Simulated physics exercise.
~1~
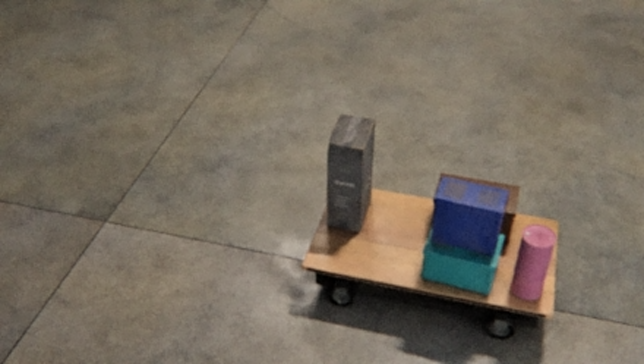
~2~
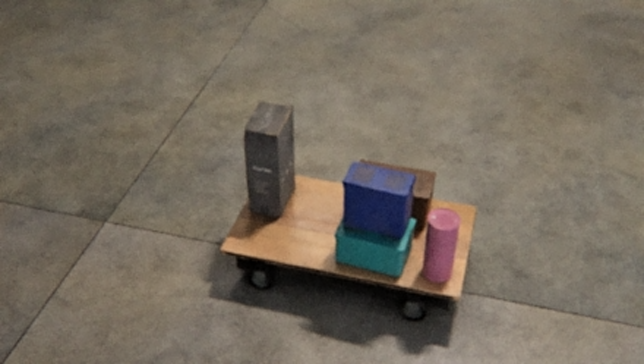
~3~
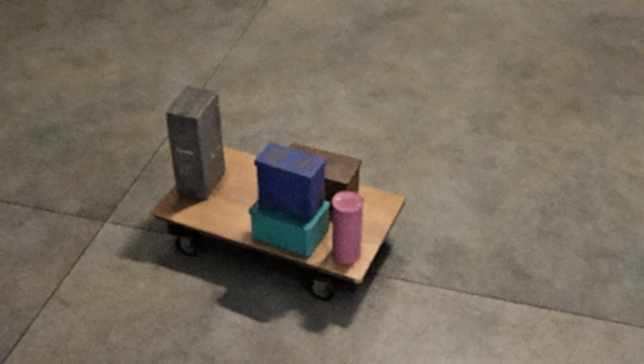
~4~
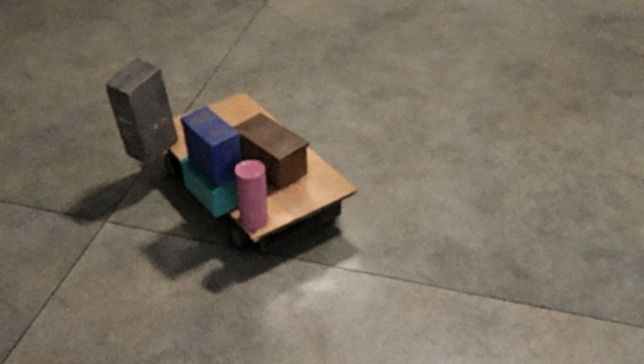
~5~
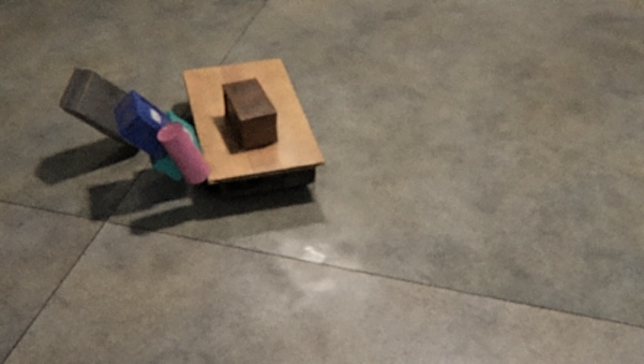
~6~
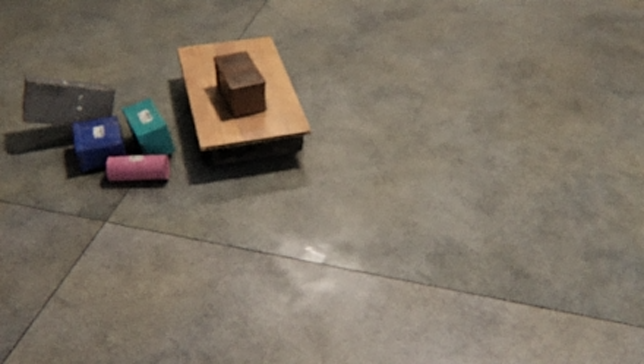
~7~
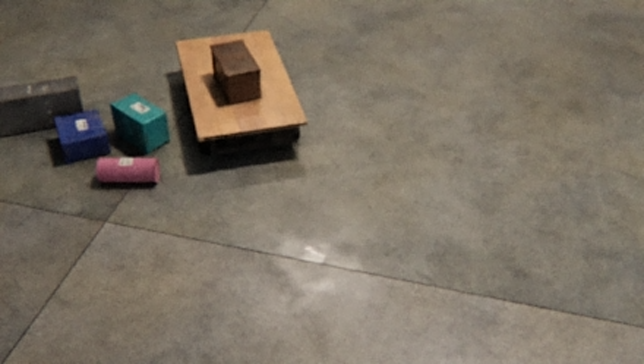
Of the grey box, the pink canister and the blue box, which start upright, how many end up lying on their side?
All three of them, the grey box, the pink canister and the blue box, end up lying on their side.
